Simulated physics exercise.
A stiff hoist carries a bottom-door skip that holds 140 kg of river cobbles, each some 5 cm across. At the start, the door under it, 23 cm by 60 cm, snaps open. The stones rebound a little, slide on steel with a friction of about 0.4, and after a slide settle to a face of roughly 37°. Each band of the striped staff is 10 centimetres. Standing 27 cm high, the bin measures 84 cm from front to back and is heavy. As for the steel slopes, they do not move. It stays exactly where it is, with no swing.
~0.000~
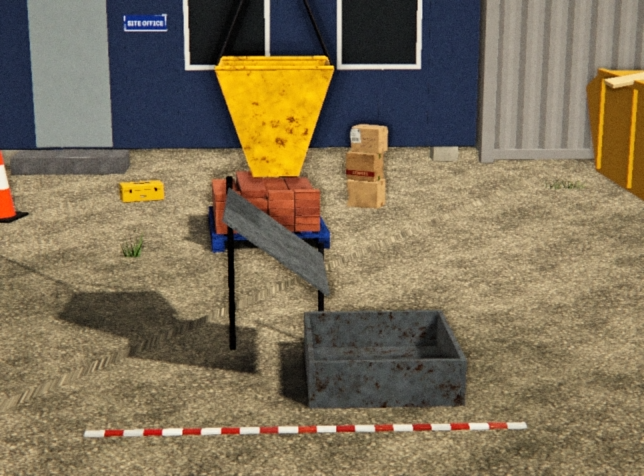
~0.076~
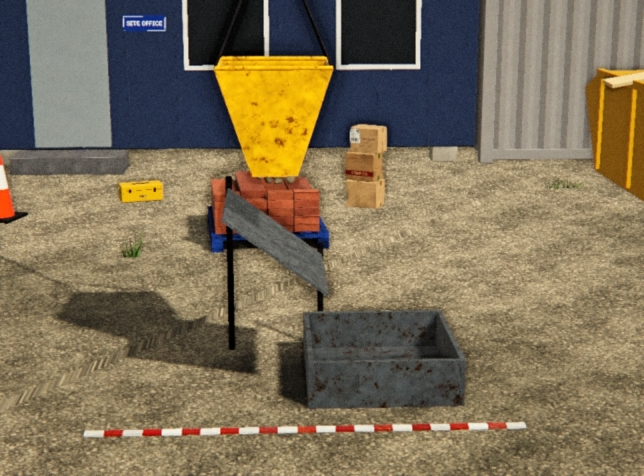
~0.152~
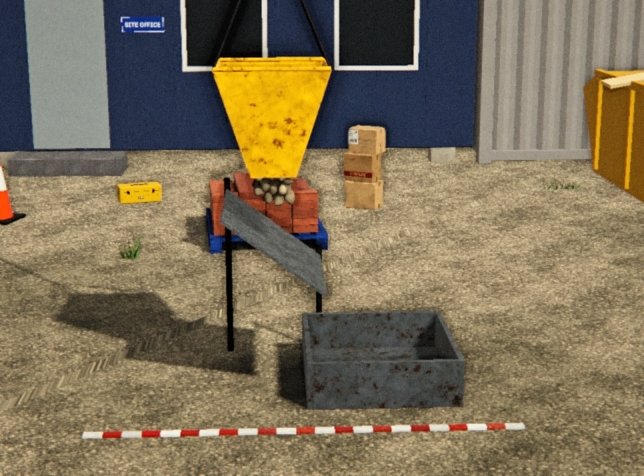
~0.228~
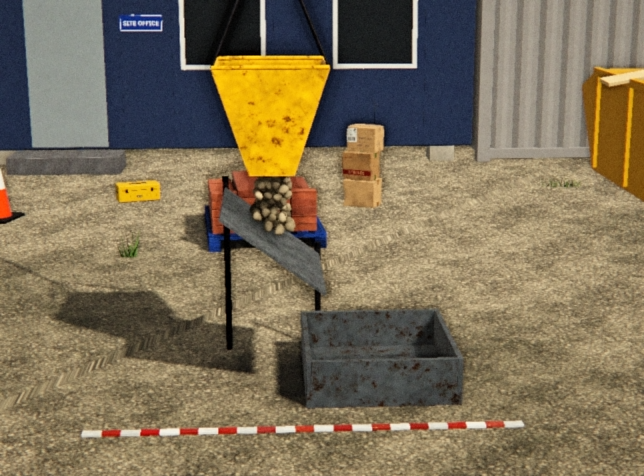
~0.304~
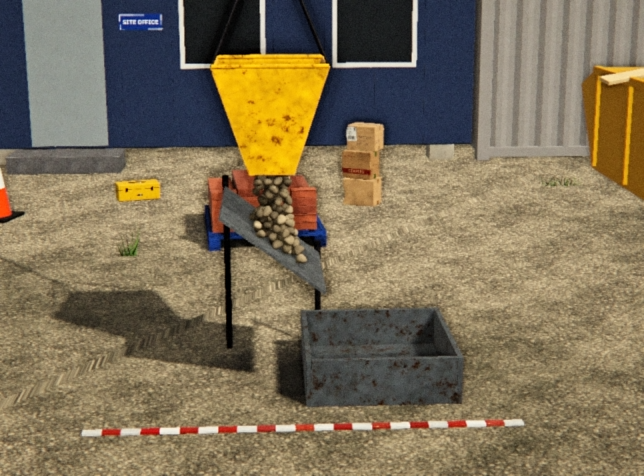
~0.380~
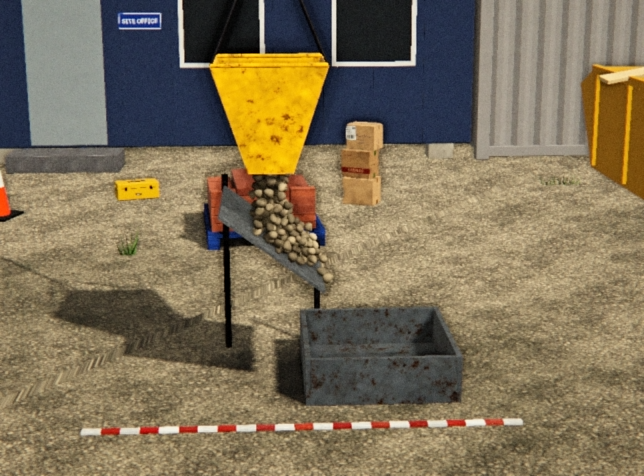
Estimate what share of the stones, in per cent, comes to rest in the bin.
Roughly 81 per cent comes to rest in the bin.
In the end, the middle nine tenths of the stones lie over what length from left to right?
Horizontal spread approx 70 cm.
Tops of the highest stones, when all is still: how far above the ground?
Some 26 cm up.
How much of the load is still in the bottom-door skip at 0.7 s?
Around 15 per cent is yet inside.
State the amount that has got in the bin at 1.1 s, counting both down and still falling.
Some 70 per cent has got there by then.
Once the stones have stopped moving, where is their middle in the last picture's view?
Middle of load approx at pixel (398, 359).
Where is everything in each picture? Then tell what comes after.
In the first picture, the outlet is at (276, 167); nothing has dropped yet.
In the second picture, the outlet is at (275, 167); 5 % is out.
In the third picture, the outlet is at (273, 168); 12 % is out, the lowest stones still above the rim at (281, 193), 112 cm up.
In the fourth picture, the outlet is at (272, 166); 20 % is out, the lowest stones still above the rim at (281, 222), 94 cm up.
In the fifth picture, the outlet is at (272, 165); 29 % is out, the lowest stones still above the rim at (296, 246), 81 cm up.
In the sixth picture, the outlet is at (271, 164); 39 % is out, the lowest stones still above the rim at (319, 264), 70 cm up.
After 0.7 s, 16 % in the bottom-door skip, 40 % on the steel, 11 % falling or lying left of the bin, 28 % falling or lying in the bin, 5 % falling or lying beside or right of the bin; the stones farthest right are at (426, 361).
After 1.1 s, 0 % in the bottom-door skip, 15 % on the steel, 1 % falling or lying left of the bin, 68 % falling or lying in the bin, 15 % falling or lying beside or right of the bin; the stones farthest right are at (457, 356).
After 1.7 s, 0 % in the bottom-door skip, 81 % falling or lying in the bin, 19 % falling or lying beside or right of the bin; the stones farthest right are at (541, 356).
After 2.6 s, 0 % in the bottom-door skip, 81 % falling or lying in the bin, 19 % falling or lying beside or right of the bin; the stones farthest right are at (564, 355).
After 4.5 s, 0 % in the bottom-door skip, 81 % in the bin, 19 % beside or right of the bin; the stones farthest right are at (564, 355).
